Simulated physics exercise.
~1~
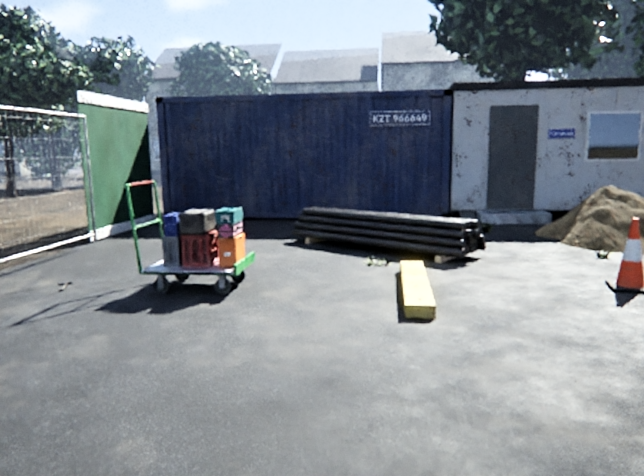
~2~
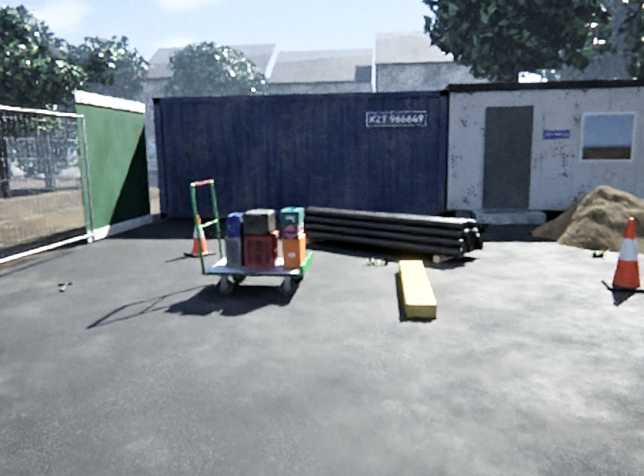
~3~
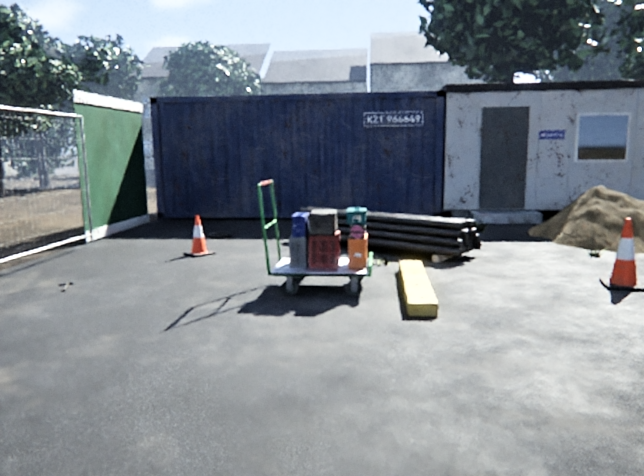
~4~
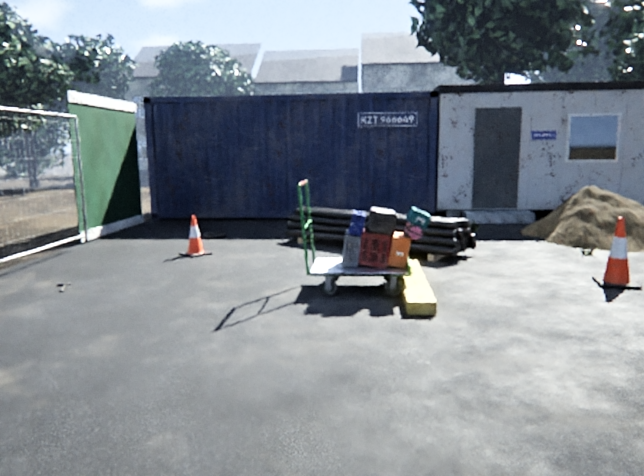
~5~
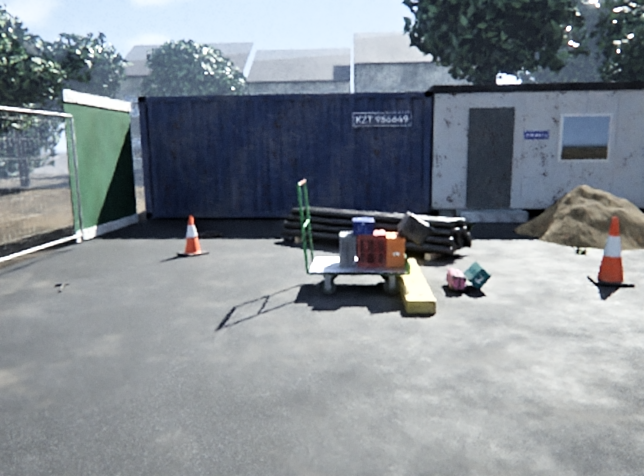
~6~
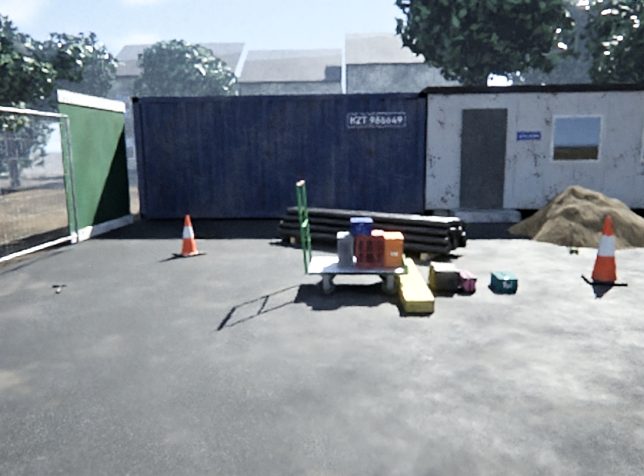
Stock cart rolling right across a yard and stopping at a yellow kerb, three upper pieces tumbling off ahead, four staying aboard.
